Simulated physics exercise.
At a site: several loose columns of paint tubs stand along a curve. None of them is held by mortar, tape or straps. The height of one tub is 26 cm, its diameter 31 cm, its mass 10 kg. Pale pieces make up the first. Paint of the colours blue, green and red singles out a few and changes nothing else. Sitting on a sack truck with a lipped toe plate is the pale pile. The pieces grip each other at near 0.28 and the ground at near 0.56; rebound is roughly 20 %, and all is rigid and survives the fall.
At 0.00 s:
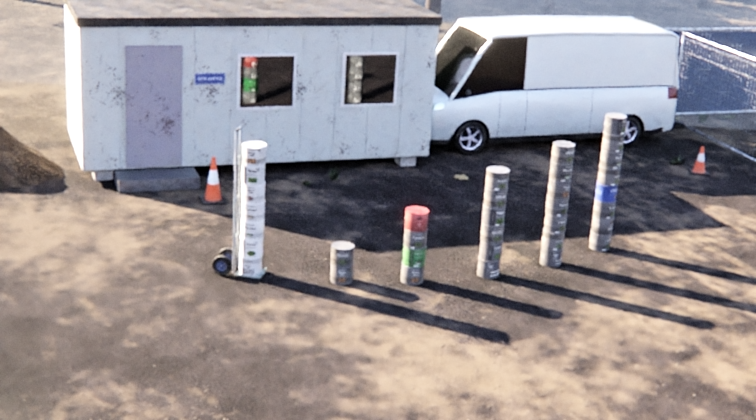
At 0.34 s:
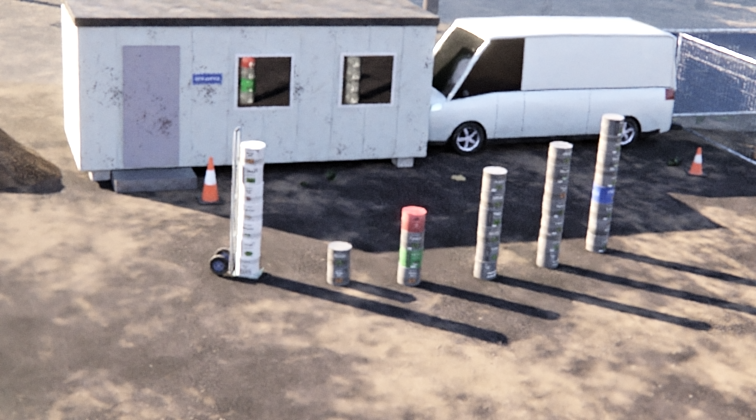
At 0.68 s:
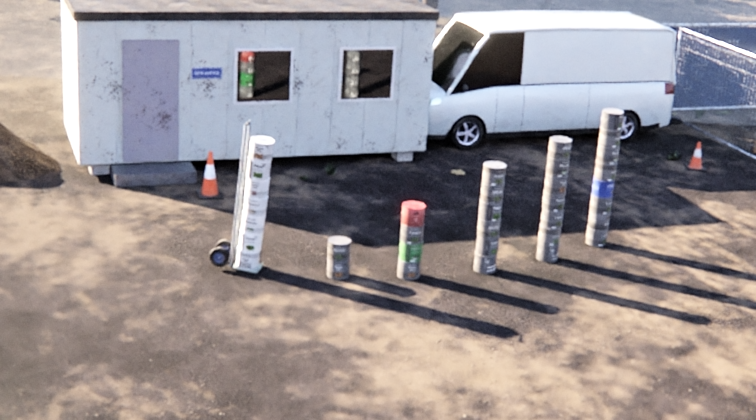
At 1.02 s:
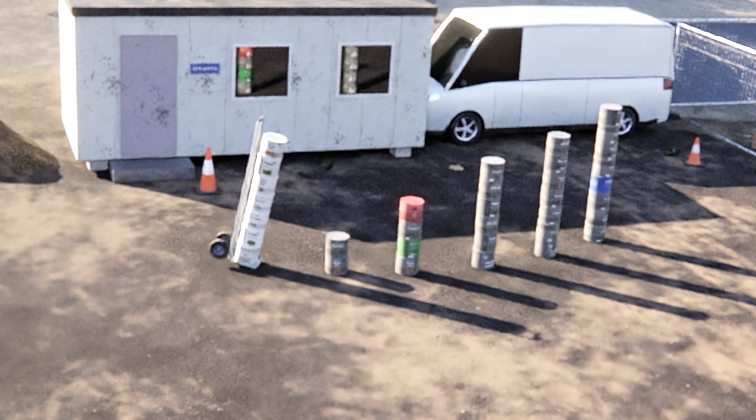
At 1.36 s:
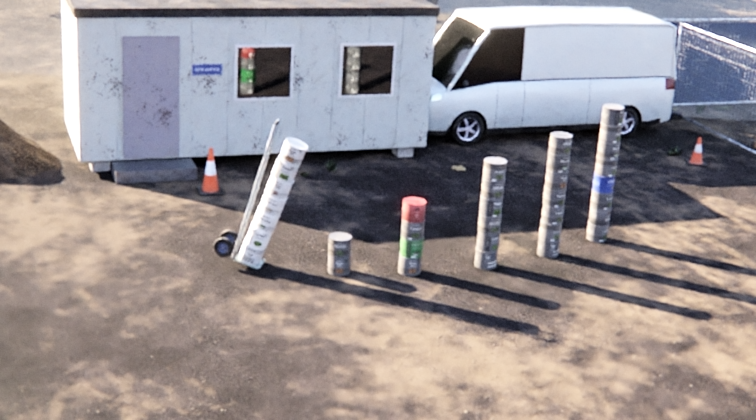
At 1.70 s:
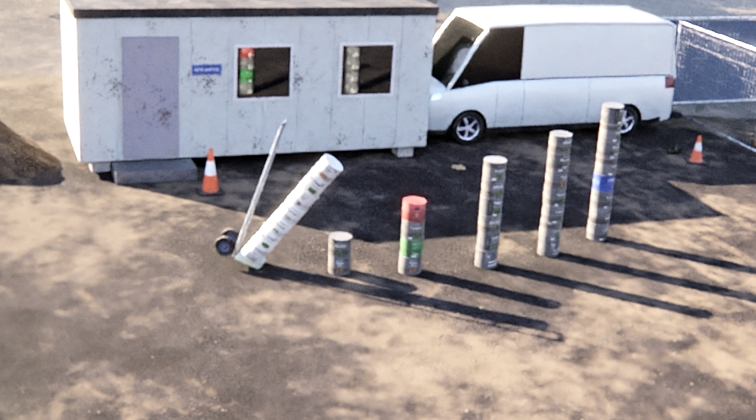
A pale column of tubs on a sack truck tilting rightward, then leaning away from the frame towards shorter and taller standing columns.
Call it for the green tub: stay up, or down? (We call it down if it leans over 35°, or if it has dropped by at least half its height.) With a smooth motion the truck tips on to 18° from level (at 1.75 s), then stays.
Not down.
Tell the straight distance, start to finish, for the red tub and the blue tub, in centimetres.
The red one ends 0 cm from its start and the blue one 0 cm.
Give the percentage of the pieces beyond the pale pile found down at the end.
5 per cent.
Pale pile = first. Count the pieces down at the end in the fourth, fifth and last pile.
Tally - fourth: 0; fifth: 0; last: 0.
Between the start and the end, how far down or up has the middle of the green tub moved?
Its middle ends around 0 cm lower.
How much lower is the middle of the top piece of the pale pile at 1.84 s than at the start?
Roughly 50 cm.
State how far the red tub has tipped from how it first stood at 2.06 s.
Angle at that time, about 0 degrees.
Around 1.84 s, 7 of the pale pile down; none of the 27 other tubs down; green tub unmoved.
Around 2.06 s, 7 of the pale pile down; none of the 27 other tubs down, 1 disturbed; green tub unmoved.
Around 2.44 s, 7 of the pale pile down; 1 of the 27 other tubs down; green tub unmoved.
Finally (3.5 s), 7 of the pale pile down; 1 of the 27 other tubs down; green tub unmoved; blue tub unmoved; red tub unmoved. Seen by the last camera, middles, green tub near (412, 245), blue tub near (604, 181).
